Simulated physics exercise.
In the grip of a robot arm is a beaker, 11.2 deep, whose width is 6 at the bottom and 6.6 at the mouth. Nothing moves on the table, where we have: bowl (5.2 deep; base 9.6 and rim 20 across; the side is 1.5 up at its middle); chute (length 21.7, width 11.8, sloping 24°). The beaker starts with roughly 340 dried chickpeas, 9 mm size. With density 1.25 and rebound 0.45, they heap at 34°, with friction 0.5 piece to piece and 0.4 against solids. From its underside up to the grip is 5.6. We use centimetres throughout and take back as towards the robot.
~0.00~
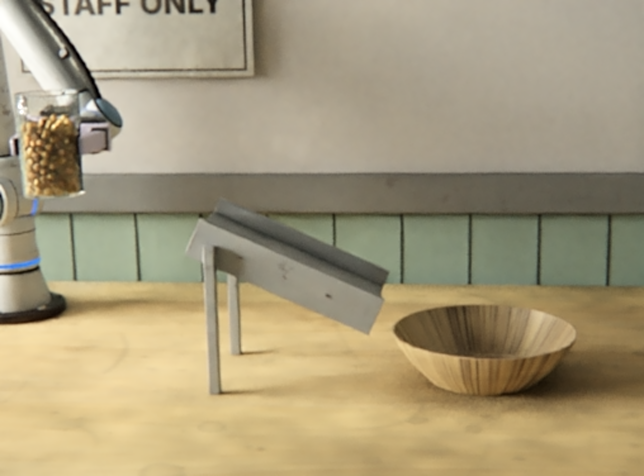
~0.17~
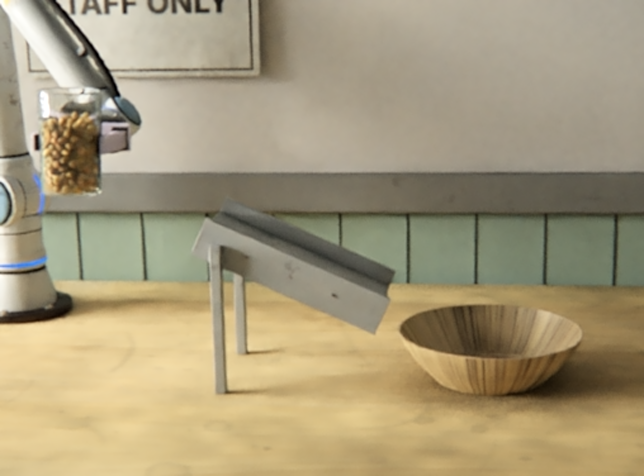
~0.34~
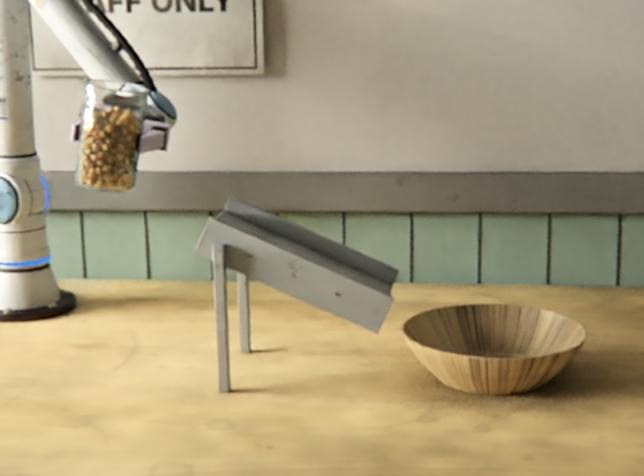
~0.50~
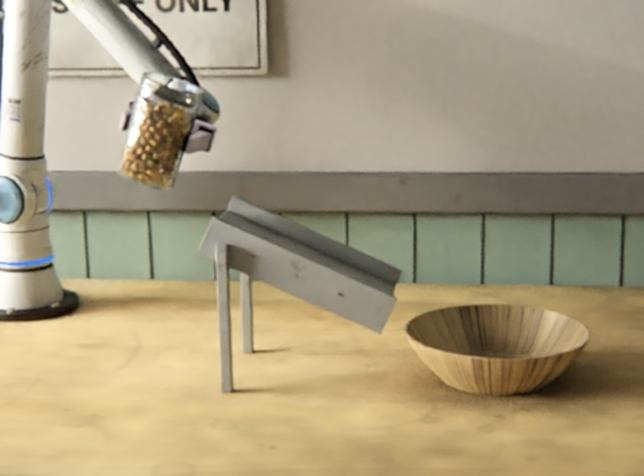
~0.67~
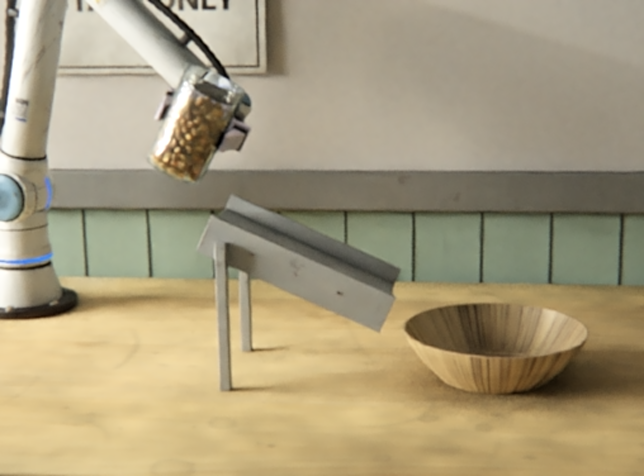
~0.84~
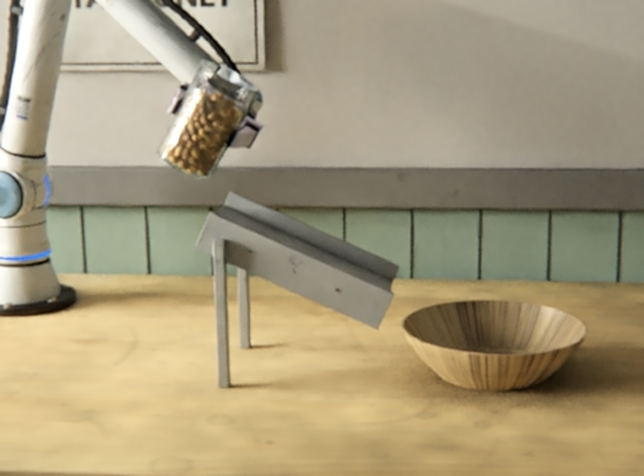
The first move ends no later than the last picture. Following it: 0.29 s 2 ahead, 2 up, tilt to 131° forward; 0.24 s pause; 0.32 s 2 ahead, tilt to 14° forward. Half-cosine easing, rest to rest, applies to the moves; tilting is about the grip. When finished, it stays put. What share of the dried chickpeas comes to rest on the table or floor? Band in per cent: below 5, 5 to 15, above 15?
Band: Below 5.
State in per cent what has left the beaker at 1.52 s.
Around 100 percent at that moment.
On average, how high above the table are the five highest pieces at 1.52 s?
Close to 14 cm above the tabletop.
By 1.18 s, tilted 131° forward, highest piece 32 above the table; 270 in the beaker, 67 on the chute or in flight.
By 1.52 s, tilted 78° forward, highest piece 16 above the table; 202 in the bowl, 135 on the chute or in flight.
By 1.89 s, tilted 14° forward, highest piece 4 above the table; 331 in the bowl, 6 on the table or floor.
By 2.94 s, tilted 14° forward, highest piece 4 above the table; 331 in the bowl, 6 on the table or floor.
Final count, 331 in the bowl, 6 on the table or floor. That is 2 % on the table or floor.
